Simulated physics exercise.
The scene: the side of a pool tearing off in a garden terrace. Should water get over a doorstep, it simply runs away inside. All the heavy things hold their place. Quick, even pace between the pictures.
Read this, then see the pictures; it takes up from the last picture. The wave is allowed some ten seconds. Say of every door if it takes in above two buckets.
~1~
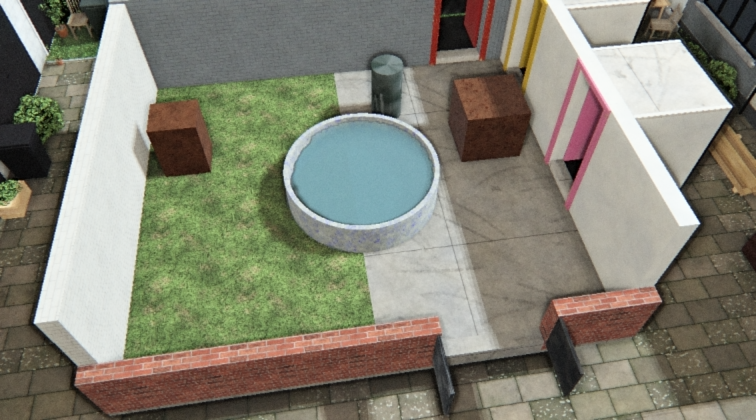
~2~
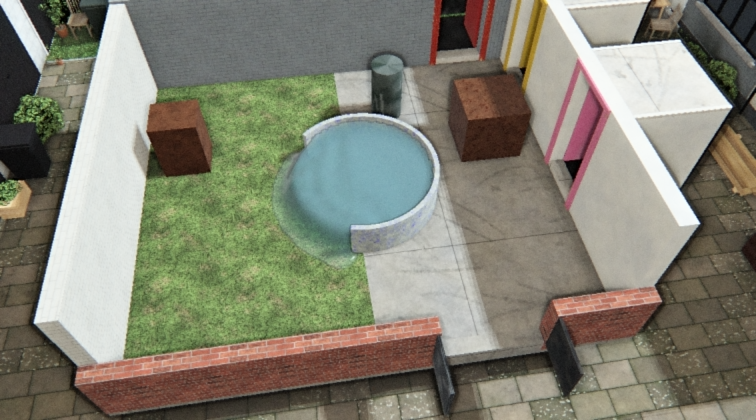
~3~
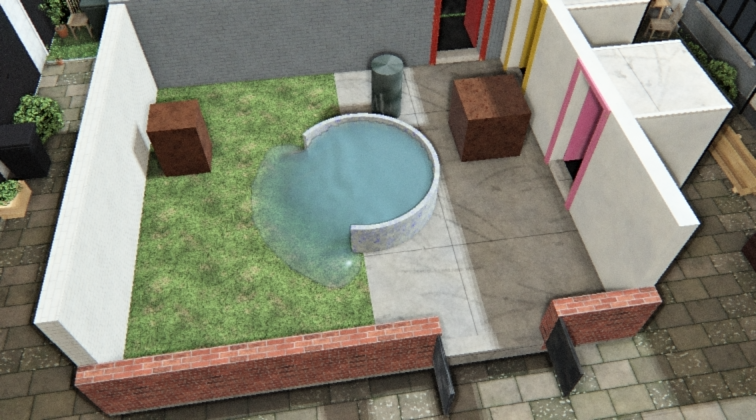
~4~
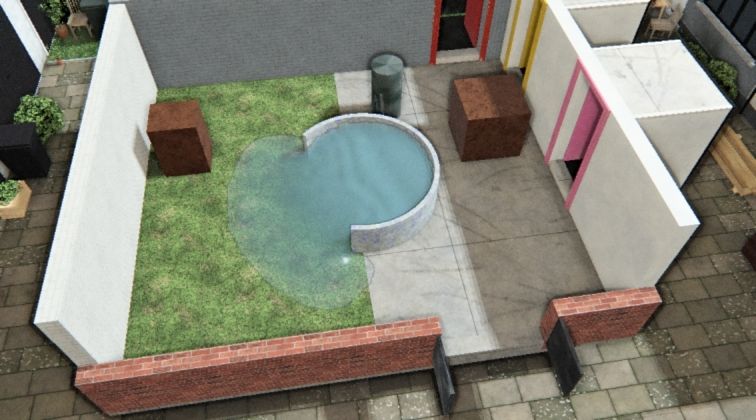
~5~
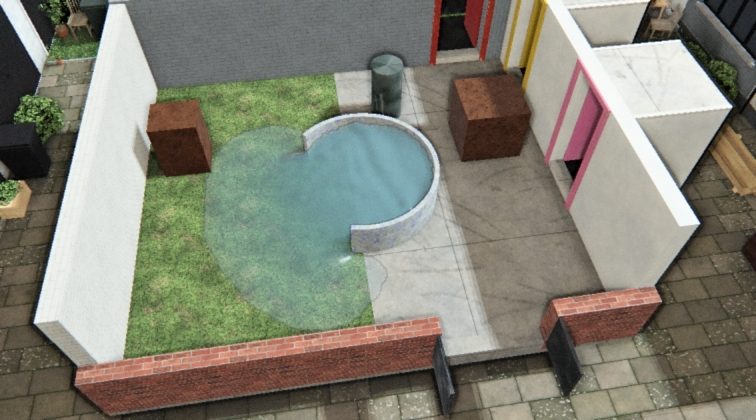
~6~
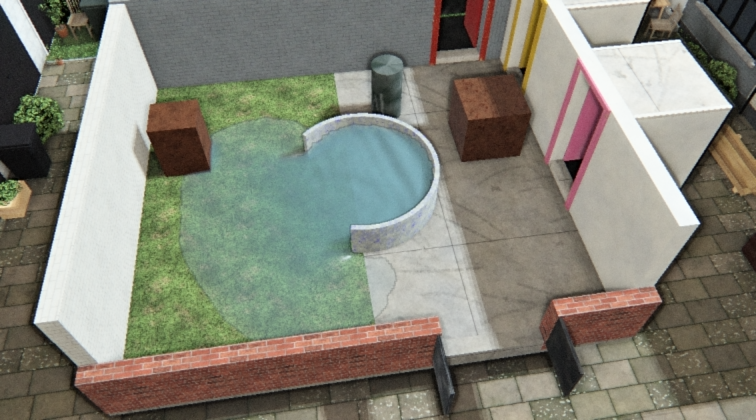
My prediction: The pink door is going to stay within two buckets. The yellow door is going to stay within two buckets. The red door is going to stay within two buckets.
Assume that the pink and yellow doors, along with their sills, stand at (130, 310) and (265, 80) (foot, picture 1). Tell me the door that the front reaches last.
I reckon it's the red one.
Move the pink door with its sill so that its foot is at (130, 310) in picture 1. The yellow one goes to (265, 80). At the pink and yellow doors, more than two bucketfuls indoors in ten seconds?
Pink door tops the limit, yellow door falls short.
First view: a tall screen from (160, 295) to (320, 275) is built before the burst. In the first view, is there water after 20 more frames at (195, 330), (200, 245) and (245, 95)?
Reading them off in sequence: Swamped, swamped, swamped.
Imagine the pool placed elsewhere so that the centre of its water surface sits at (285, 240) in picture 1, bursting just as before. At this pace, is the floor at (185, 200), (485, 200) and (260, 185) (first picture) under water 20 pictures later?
Soaked, spared, soaked.
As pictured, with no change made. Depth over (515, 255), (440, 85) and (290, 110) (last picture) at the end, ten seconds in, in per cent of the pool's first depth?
Taking the places in turn, I get roughly 10, 6 and 12 percent.
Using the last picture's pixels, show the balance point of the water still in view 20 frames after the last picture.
It's close to (250, 231).
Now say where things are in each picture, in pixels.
Still water in the round tank at (362, 170), in the first picture.
The front is at (347, 262), out from the gap at (295, 208), in the second picture.
Water pours out at (295, 209) and has run to (279, 148), in the third picture.
The front is at (262, 141), out from the gap at (296, 209), in the fourth picture.
Water pours out at (296, 210) and has run to (244, 135), in the fifth picture.
The front is at (217, 136), out from the gap at (296, 210), in the sixth picture.
A moment on, water covers 35 % of the floor; the pink door not reached, the yellow door not reached, the red door not reached.
Next, water covers 45 % of the floor; the pink door not reached, the yellow door not reached, the red door not reached.
Then, water covers 55 % of the floor; the pink door not reached, the yellow door not reached, the red door not reached.
Later, water covers 75 % of the floor; the pink door not reached, the yellow door not reached, the red door not reached.
In the end, water covers 95 % of the floor; the pink door wet at the sill, nothing in, the yellow door wet at the sill, nothing in, the red door wet at the sill, nothing in.
